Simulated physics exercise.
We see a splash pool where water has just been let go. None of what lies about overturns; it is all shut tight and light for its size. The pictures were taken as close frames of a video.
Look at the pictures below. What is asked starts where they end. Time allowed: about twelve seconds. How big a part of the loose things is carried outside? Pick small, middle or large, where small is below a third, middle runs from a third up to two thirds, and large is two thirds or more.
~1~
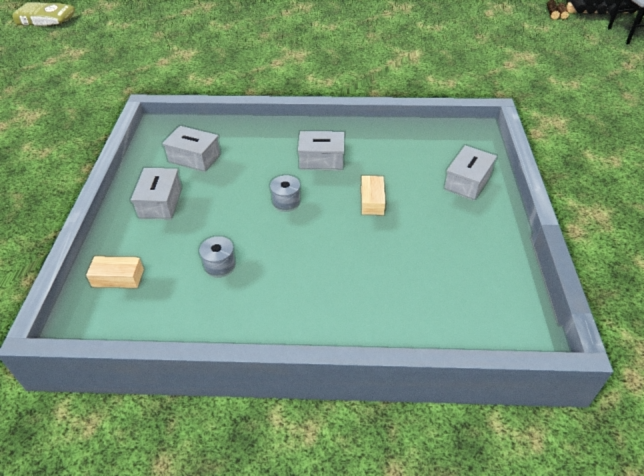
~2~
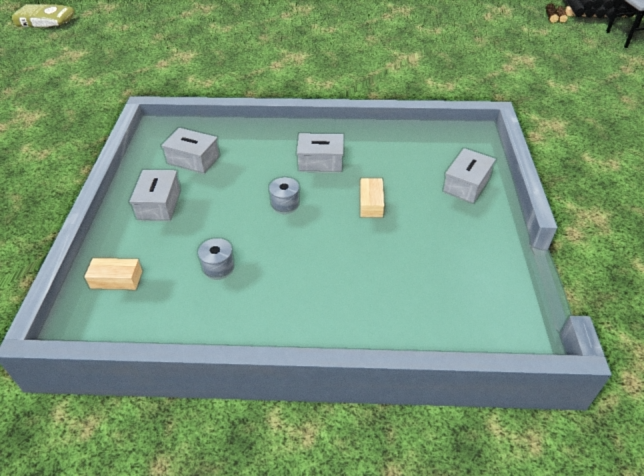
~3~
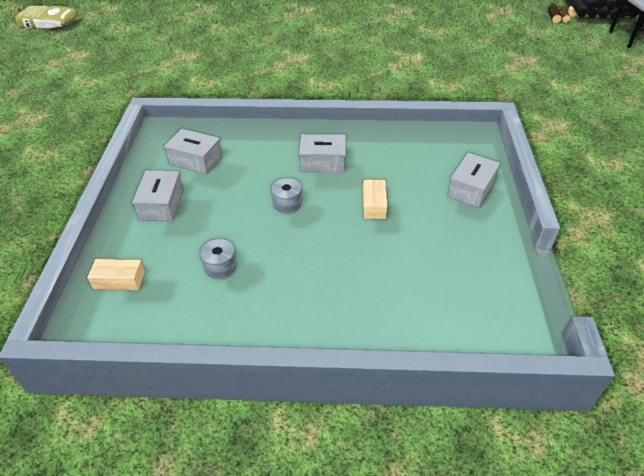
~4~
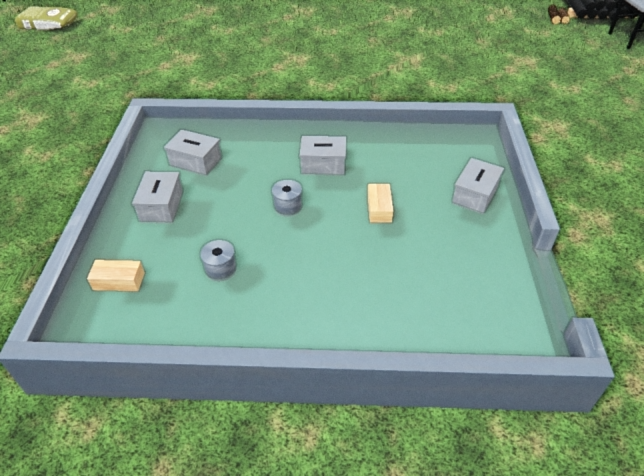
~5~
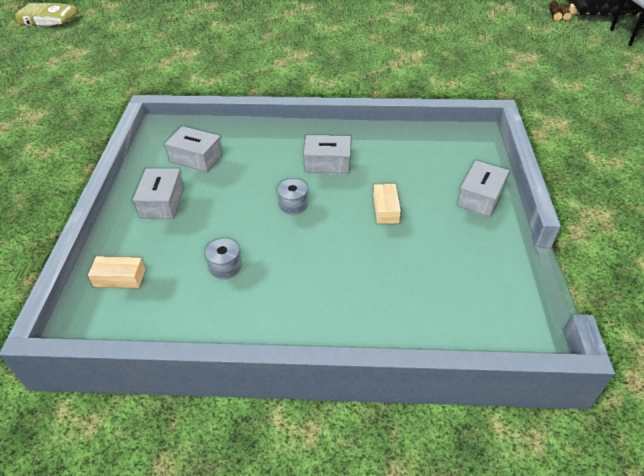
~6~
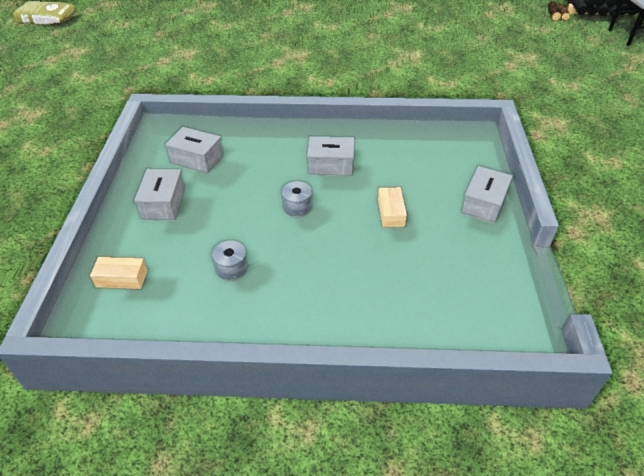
Small.
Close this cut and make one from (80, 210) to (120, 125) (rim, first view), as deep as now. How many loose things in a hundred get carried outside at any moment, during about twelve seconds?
Roughly 60 per cent.
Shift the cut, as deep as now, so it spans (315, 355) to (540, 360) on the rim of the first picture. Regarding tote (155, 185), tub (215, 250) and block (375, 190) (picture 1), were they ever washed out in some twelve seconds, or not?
Result by object, in the order asked: Not flushed / flushed / flushed.
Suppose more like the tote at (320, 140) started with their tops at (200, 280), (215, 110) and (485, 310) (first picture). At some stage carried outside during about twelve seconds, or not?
Sure - one by one that's in the room, then in the room, then out of the room.
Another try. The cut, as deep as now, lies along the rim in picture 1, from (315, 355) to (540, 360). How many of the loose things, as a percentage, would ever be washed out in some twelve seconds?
It comes to some 20 per cent of the lot.
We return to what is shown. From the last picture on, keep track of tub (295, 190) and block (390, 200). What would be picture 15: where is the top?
Expect the tops close to (320, 202) and (440, 225).
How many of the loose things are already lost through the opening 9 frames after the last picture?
That comes to 1.
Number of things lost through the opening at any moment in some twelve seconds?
The figure is 2.
A moment on, 0 of 8 are out; 8 afloat.
Next, 1 of 8 are out; 7 afloat.
Later, 1 of 8 are out; 7 afloat.
In the end, 2 of 8 are out; 6 afloat.
